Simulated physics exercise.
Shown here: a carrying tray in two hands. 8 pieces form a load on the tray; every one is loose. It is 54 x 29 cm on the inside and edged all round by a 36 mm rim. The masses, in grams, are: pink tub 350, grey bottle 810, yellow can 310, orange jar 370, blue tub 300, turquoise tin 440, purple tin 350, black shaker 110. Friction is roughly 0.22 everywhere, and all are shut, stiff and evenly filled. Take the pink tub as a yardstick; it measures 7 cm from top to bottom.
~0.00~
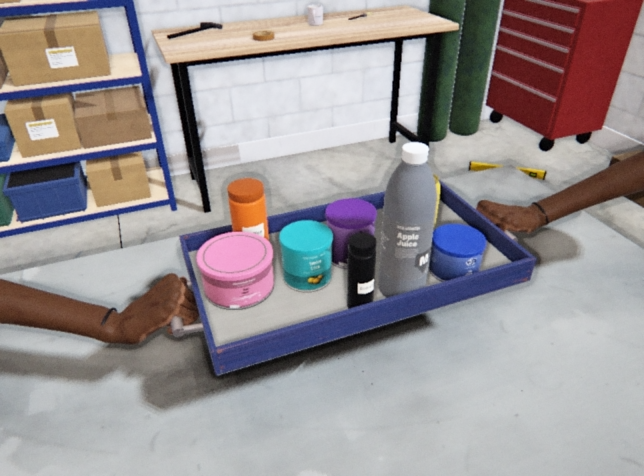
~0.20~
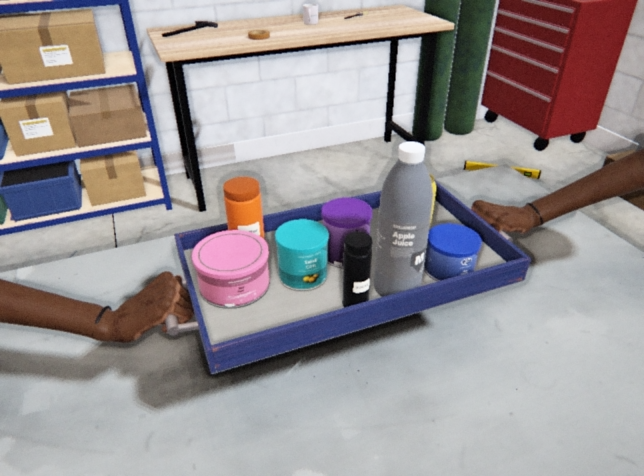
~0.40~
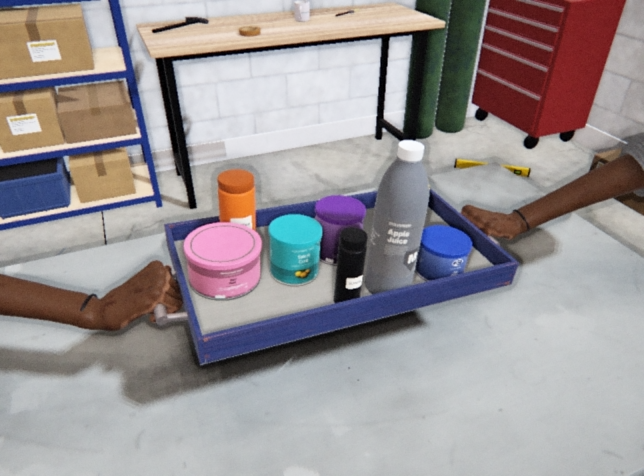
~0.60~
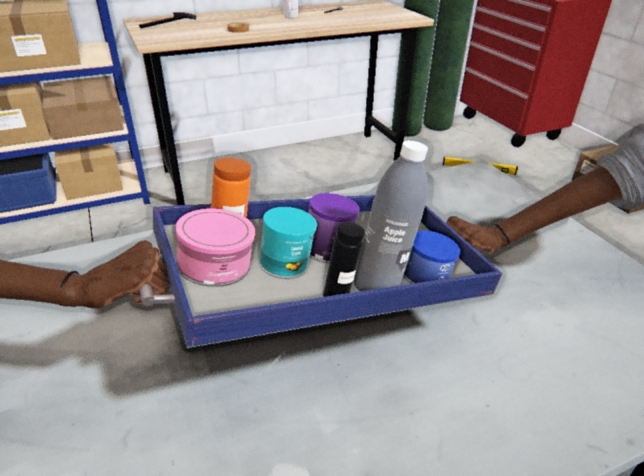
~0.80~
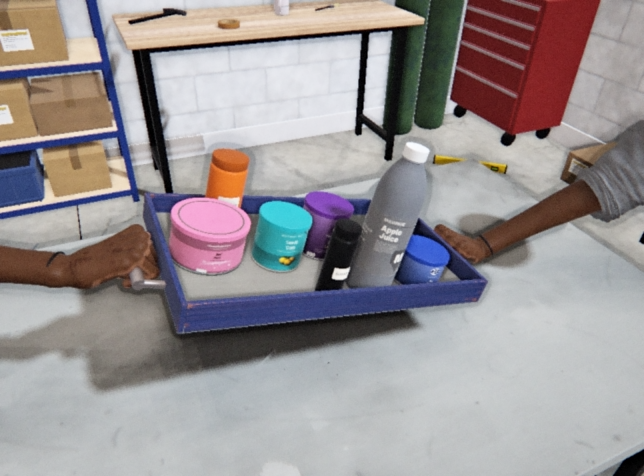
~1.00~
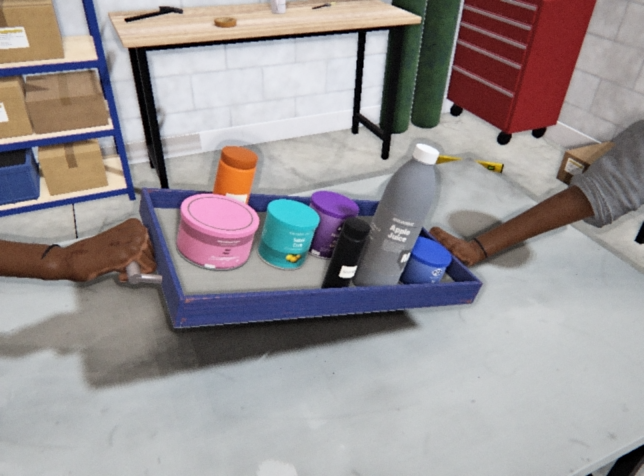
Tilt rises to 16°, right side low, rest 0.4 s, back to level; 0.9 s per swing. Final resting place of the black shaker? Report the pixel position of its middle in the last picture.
Roughly (387, 249).
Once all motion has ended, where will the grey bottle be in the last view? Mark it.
You'll see it about at (420, 205) in the last picture.
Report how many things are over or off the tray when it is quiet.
Total: 0.
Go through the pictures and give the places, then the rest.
The first frame shows tray level; black shaker (361, 274); pink tub (237, 270).
The second frame shows tray level; orange jar (245, 218).
The third frame shows tray at 4°, right edge down; blue tub (442, 255); turquoise tin (295, 250).
The fourth frame shows tray at 10°, right edge down; purple tin (330, 228); pink tub (215, 247).
The fifth frame shows tray at 14°, right edge down; grey bottle (390, 222).
The sixth frame shows tray at 16°, right edge down; black shaker (345, 259) shifted 2 cm; orange jar (232, 188) shifted 2 cm.
Around 1.20 s, tray at 16°, right edge down; black shaker shifted 6 cm near (368, 258); grey bottle shifted 7 cm; orange jar shifted 6 cm.
Around 1.40 s, tray at 16°, right edge down; black shaker shifted 11 cm near (393, 259); yellow can tipped 6° against what carries it; orange jar shifted 13 cm.
Around 1.70 s, tray at 12°, right edge down; black shaker shifted 11 cm near (392, 257); orange jar shifted 28 cm; purple tin shifted 20 cm.
Finally (2.8 s), not toppled but over 5 cm from the start, pink tub, grey bottle, yellow can, orange jar, blue tub, turquoise tin, purple tin and black shaker. In the last view, black shaker near (387, 249).
